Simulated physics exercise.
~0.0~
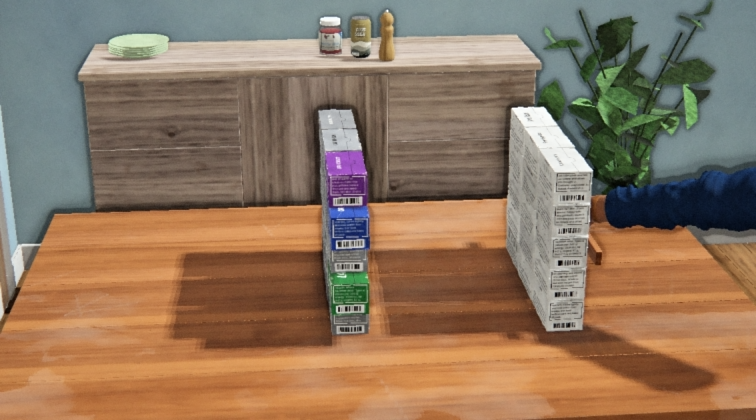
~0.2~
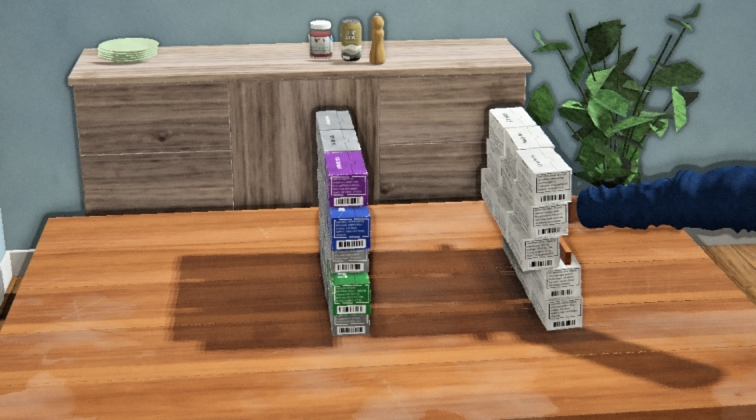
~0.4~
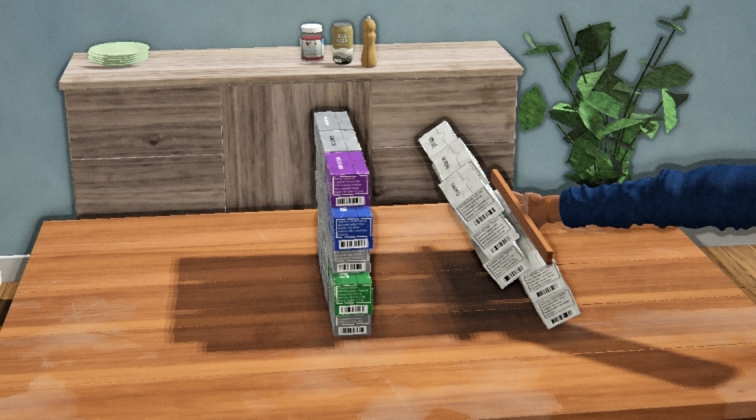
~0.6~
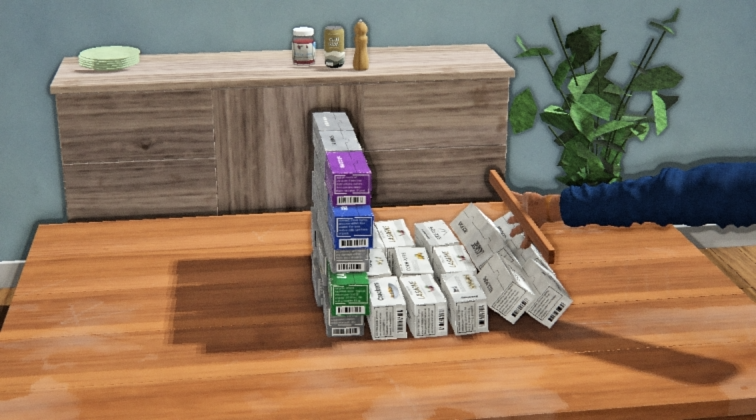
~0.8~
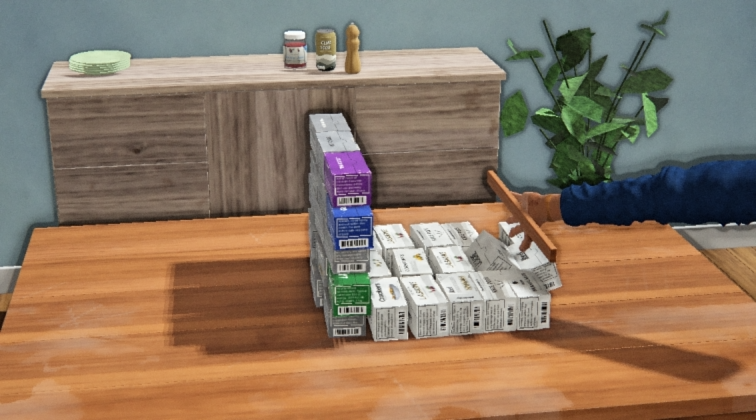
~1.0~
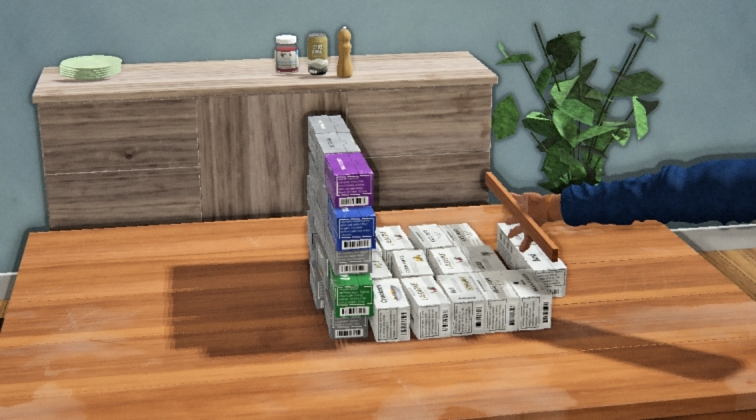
The clip opens on a wooden table where two narrow stacks of small boxes stand apart, the right one all pale and the left one marked with purple, blue and green packets. A hand in a blue sleeve pushes a wooden batten leftward against the pale stack. The stack shifts, leans to the left and breaks apart as it topples. Its boxes land in rows between the batten and the other stack, and the last ones settle beside the hand. The left stack stays standing, with its purple packet still up near the top.
